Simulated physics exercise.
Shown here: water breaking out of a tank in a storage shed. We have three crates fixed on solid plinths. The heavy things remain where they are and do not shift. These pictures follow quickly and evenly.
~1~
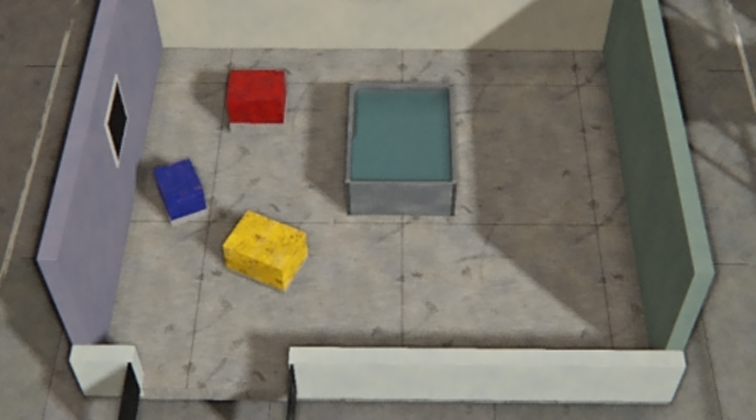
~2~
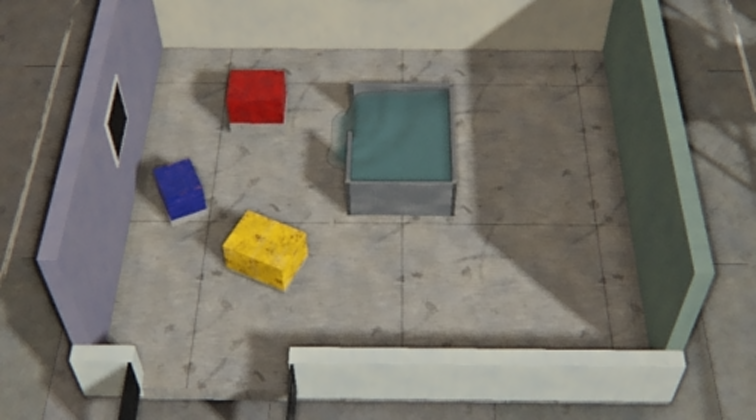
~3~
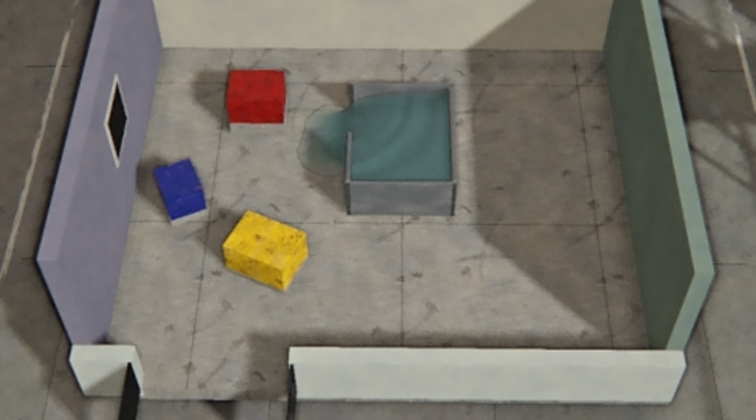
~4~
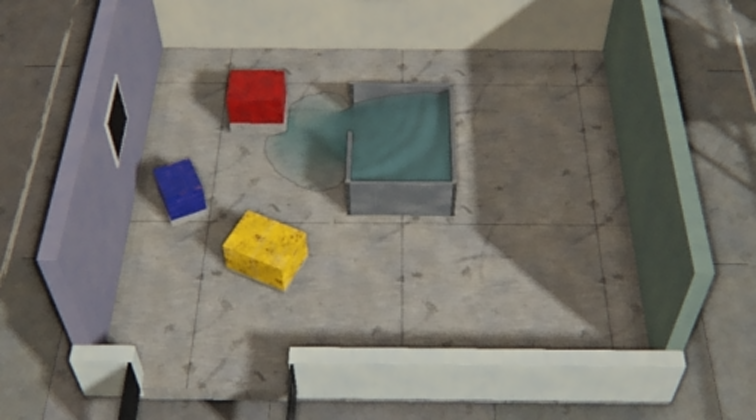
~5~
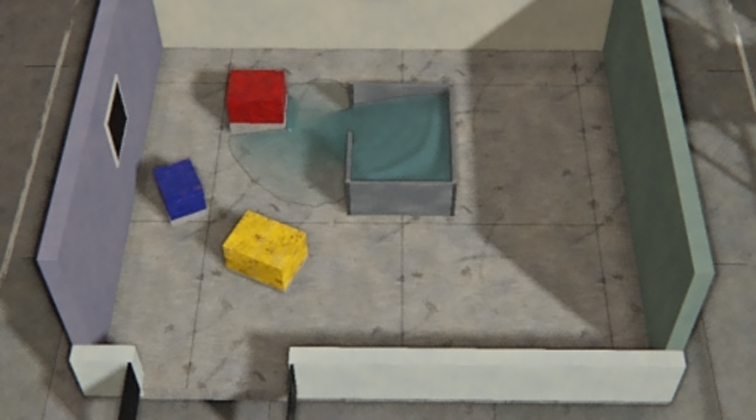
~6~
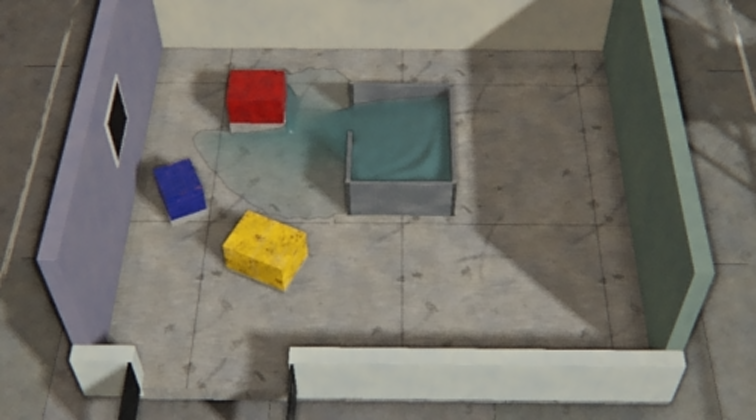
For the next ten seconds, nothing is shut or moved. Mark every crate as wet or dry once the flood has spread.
Blue crate: Wet, yellow crate: Wet, red crate: Wet.
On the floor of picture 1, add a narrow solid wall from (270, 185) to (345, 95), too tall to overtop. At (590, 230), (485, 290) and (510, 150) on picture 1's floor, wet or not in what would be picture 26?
The first point comes out unwetted, the next inundated, the last unwetted.
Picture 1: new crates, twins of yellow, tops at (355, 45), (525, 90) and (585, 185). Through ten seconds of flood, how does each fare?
In that order: Ends up wet, escapes it, remains dry.
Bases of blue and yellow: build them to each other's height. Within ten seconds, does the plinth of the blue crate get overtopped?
The blue one gets flooded.
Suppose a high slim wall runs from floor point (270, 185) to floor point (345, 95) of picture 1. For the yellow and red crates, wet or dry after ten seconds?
Next, the yellow crate is inundated, but the red crate is never reached.
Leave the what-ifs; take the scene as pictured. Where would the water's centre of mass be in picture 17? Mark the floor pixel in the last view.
Somewhere near (320, 143).
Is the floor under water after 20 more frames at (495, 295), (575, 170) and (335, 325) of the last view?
Going through them one by one, the first is spared, the second spared and the third spared.
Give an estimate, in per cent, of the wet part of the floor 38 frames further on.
Roughly 55 per cent.
A moment on, water covers 15 % of the floor; the blue crate water round its plinth, the yellow crate water round its plinth, the red crate water round its plinth.
Next, water covers 30 % of the floor; the blue crate water round its plinth, the yellow crate water round its plinth, the red crate water round its plinth.
Then, water covers 45 % of the floor; the blue crate water round its plinth, the yellow crate water round its plinth, the red crate water round its plinth.
Later, water covers 55 % of the floor; the blue crate water round its plinth, the yellow crate water round its plinth, the red crate water round its plinth.
In the end, water covers 85 % of the floor; the blue crate was topped, the yellow crate was topped, the red crate was topped.
